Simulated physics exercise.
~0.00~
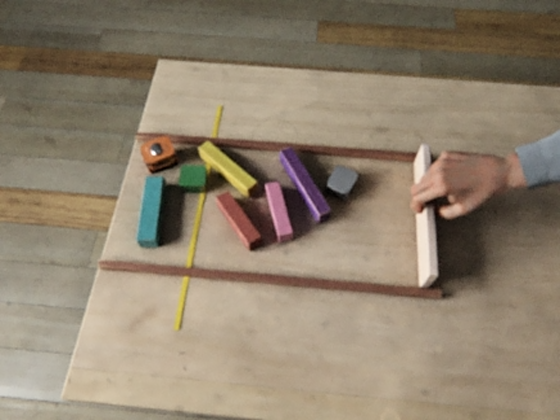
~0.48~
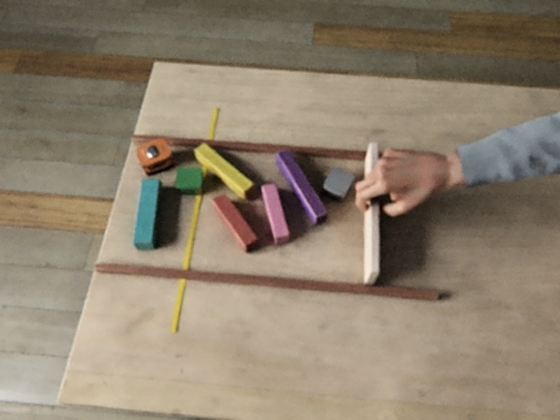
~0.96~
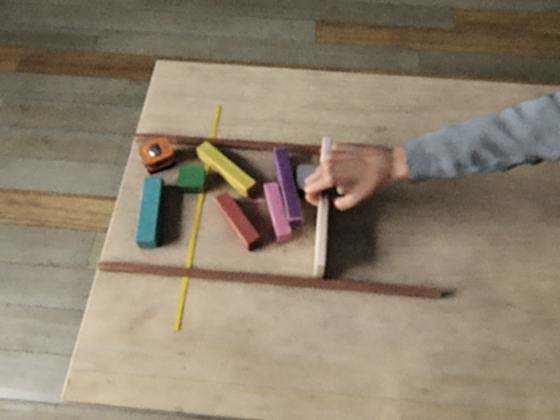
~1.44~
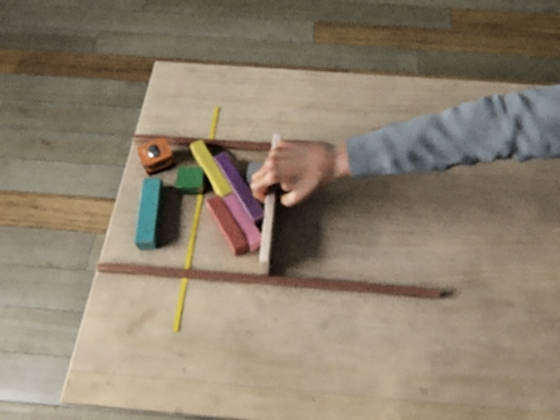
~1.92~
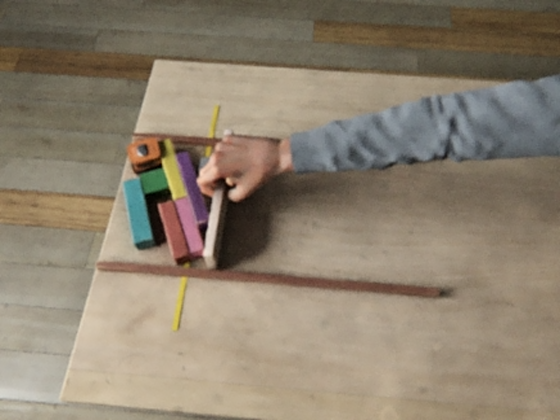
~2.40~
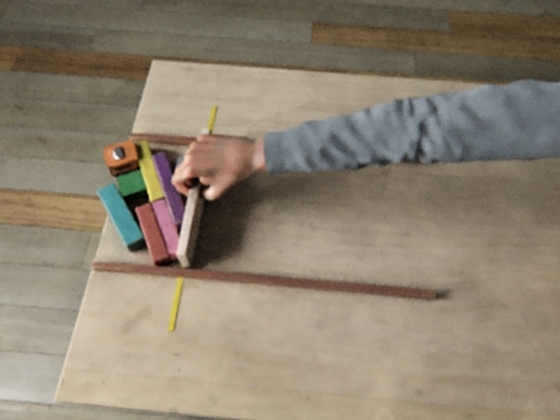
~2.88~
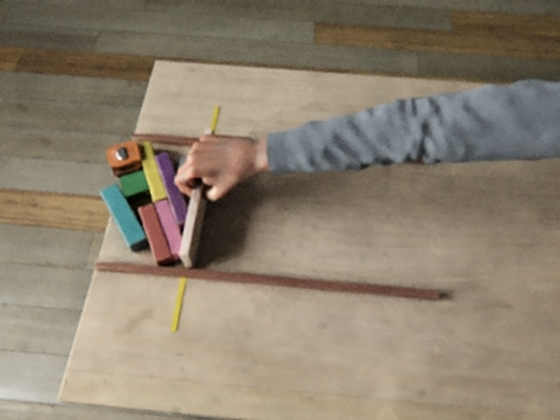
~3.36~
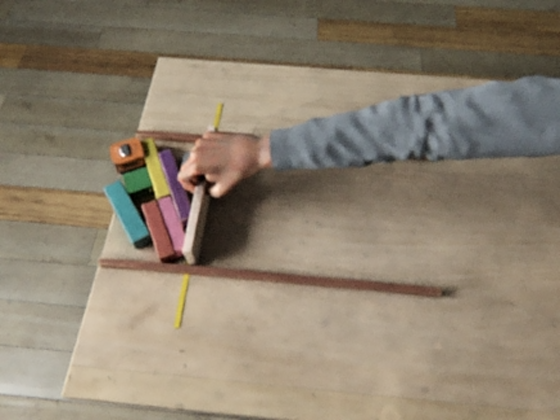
The footage shows a hand sliding an upright pale board leftward between two strips on a tabletop, gathering colourful blocks into a cluster and pushing them past a yellow tape line. The board stops near the tape, with the blocks bunched at the table's left edge and none fallen.
